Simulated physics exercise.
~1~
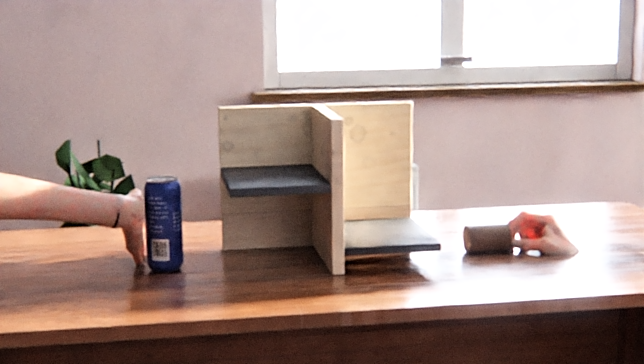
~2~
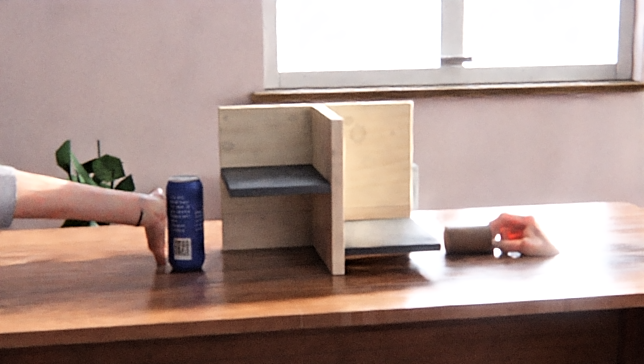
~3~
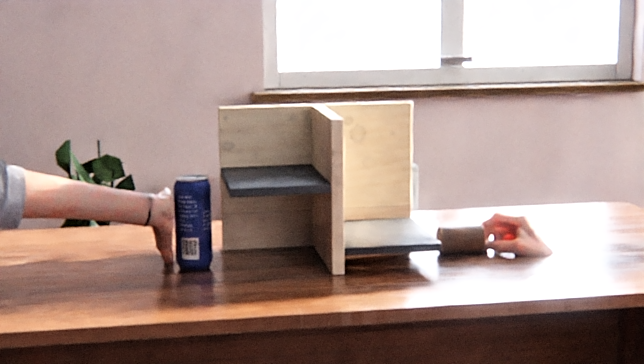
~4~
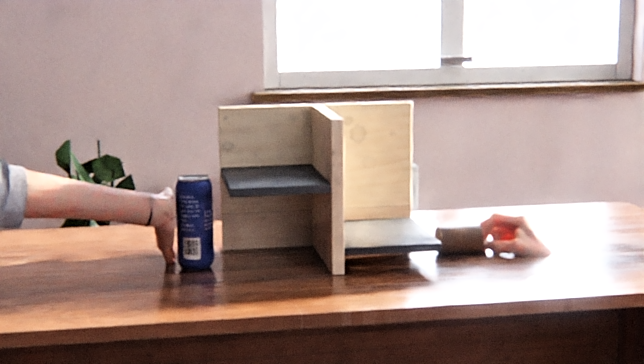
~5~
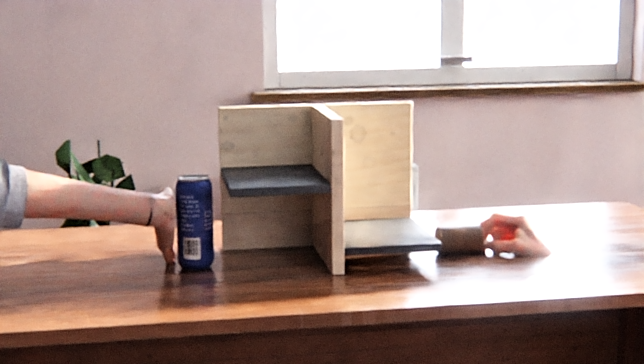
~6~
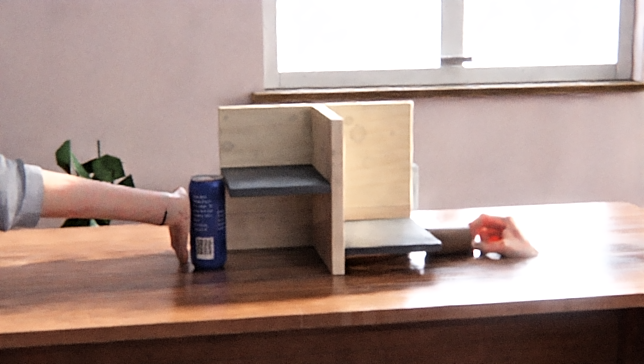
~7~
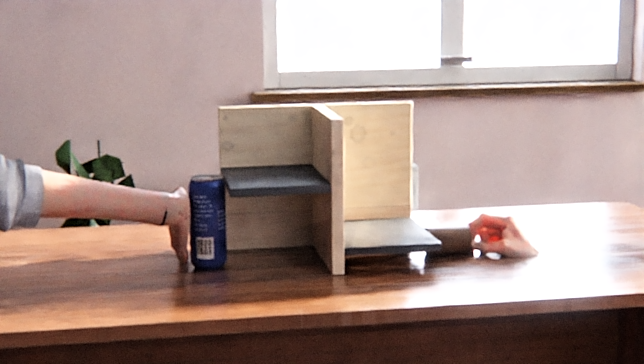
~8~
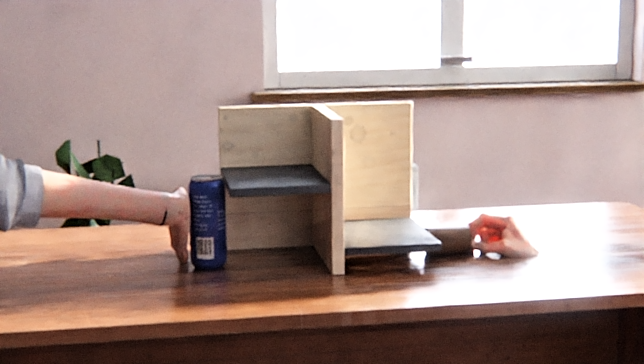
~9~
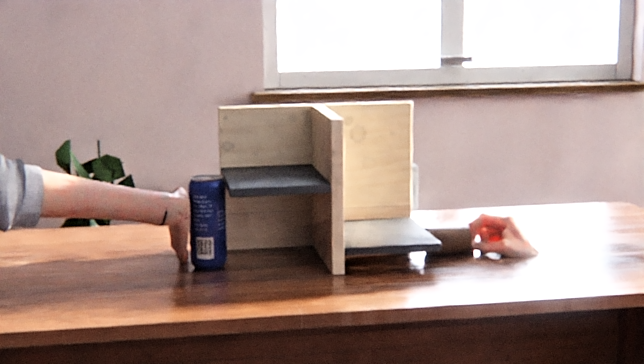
Two hands slide a blue can and brown candle inward until both stop at the shelf.
